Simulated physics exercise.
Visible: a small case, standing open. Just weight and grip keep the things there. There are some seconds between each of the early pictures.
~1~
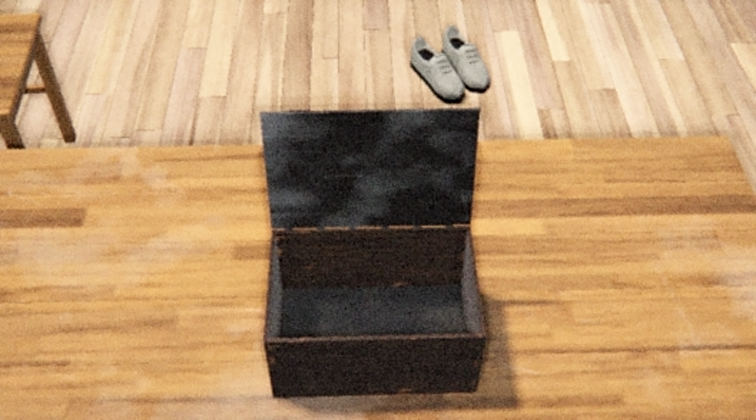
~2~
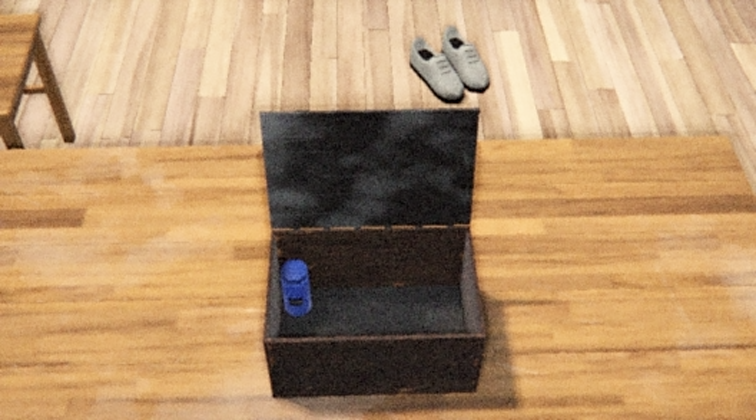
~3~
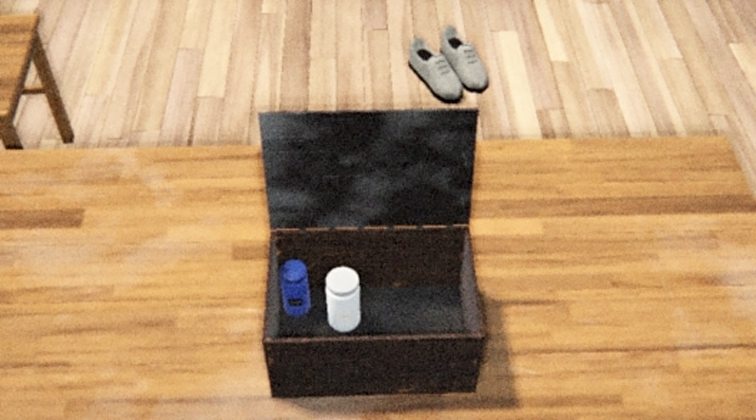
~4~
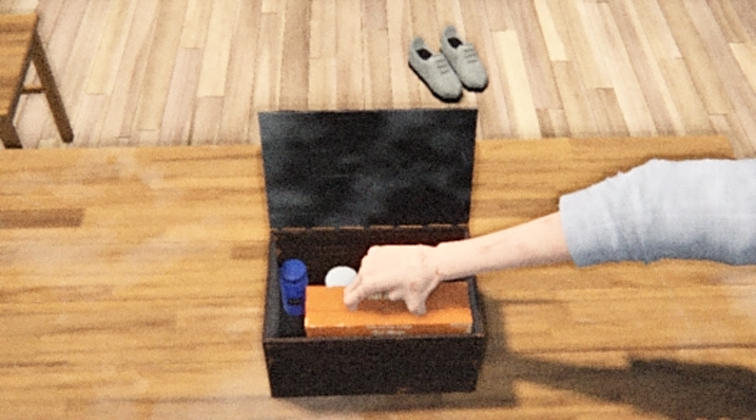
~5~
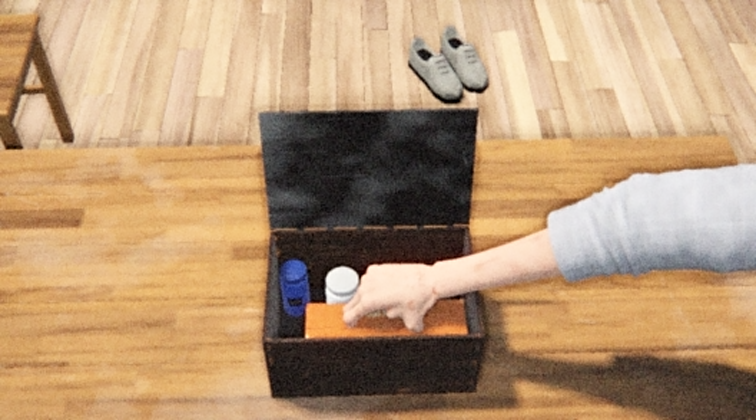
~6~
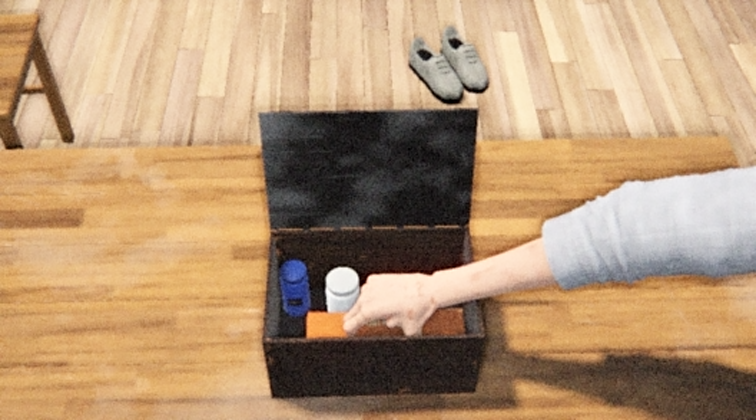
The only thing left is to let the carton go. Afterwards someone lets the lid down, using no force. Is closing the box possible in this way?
Yes.
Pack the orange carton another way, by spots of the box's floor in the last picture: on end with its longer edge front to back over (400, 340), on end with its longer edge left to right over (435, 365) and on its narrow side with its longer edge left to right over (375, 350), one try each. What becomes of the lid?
First - not shut; second - not shut; third - shut down.
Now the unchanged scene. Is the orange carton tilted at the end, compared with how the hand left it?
Well, it stays just as set.
Then, 1.20 s after the last picture, lid starting down.
Then, 1.60 s after the last picture, lid 57° above the rim.
Then, 1.80 s after the last picture, lid 37° above the rim.
Then, 2.00 s after the last picture, lid 13° above the rim.
At rest, lid shut; all 3 in place. Seen from the same camera at the end, orange carton near (386, 343).
